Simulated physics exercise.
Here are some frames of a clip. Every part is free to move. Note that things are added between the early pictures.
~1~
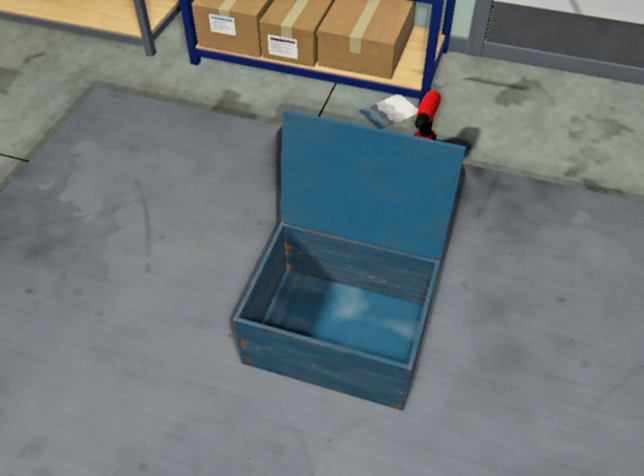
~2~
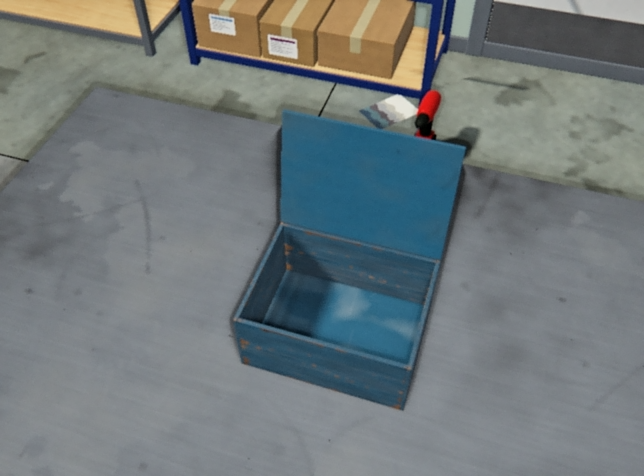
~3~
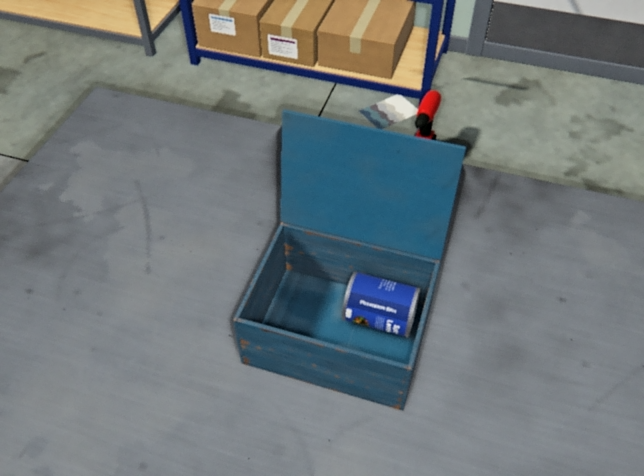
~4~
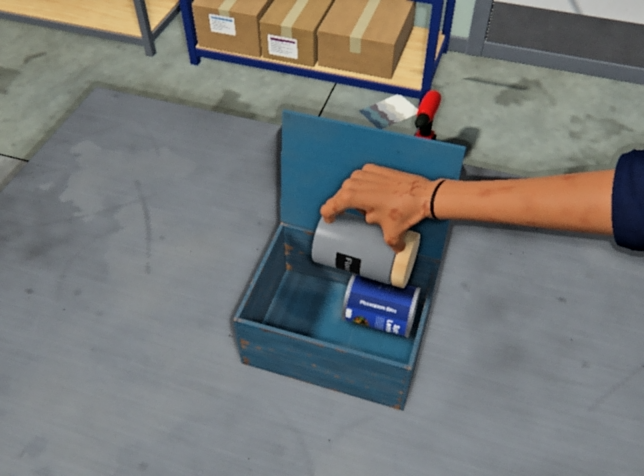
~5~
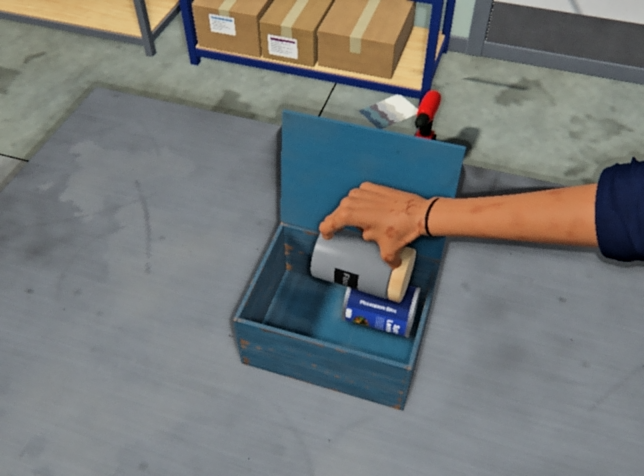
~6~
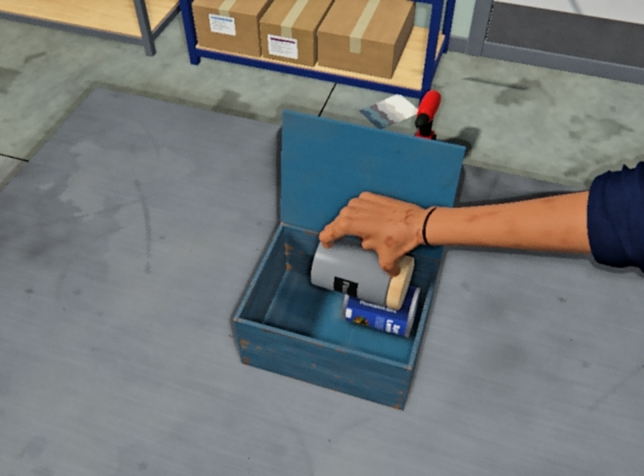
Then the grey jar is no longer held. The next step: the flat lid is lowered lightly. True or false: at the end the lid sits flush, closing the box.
True.
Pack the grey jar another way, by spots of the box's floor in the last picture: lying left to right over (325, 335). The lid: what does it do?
The lid goes all the way down.
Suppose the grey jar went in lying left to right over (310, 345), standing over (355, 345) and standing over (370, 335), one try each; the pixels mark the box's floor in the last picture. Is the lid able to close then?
So, first it goes down fine, then it won't go down, and finally it won't go down.
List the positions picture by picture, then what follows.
The last thing is not in view yet, in the first picture.
The last thing is not in view yet, in the second picture.
The last thing is not in view yet; blue tin (381, 304), in the third picture.
On its way; grey jar (366, 248); blue tin (381, 304), in the fourth picture.
On its way; grey jar (363, 263); blue tin (381, 304), in the fifth picture.
Put in, still held; grey jar (363, 271), in the sixth picture.
Then, 0.60 s on from there, grey jar shifted about its own width near (344, 343).
Then, 1.60 s on from there, lid 56° above the rim; grey jar shifted about its own width near (347, 339).
Then, 1.90 s on from there, lid 19° above the rim; grey jar shifted about its own width near (347, 339).
In the end, lid shut; moved from the start, grey jar; blue tin unmoved. At the end, from the last picture's camera, grey jar near (346, 340).
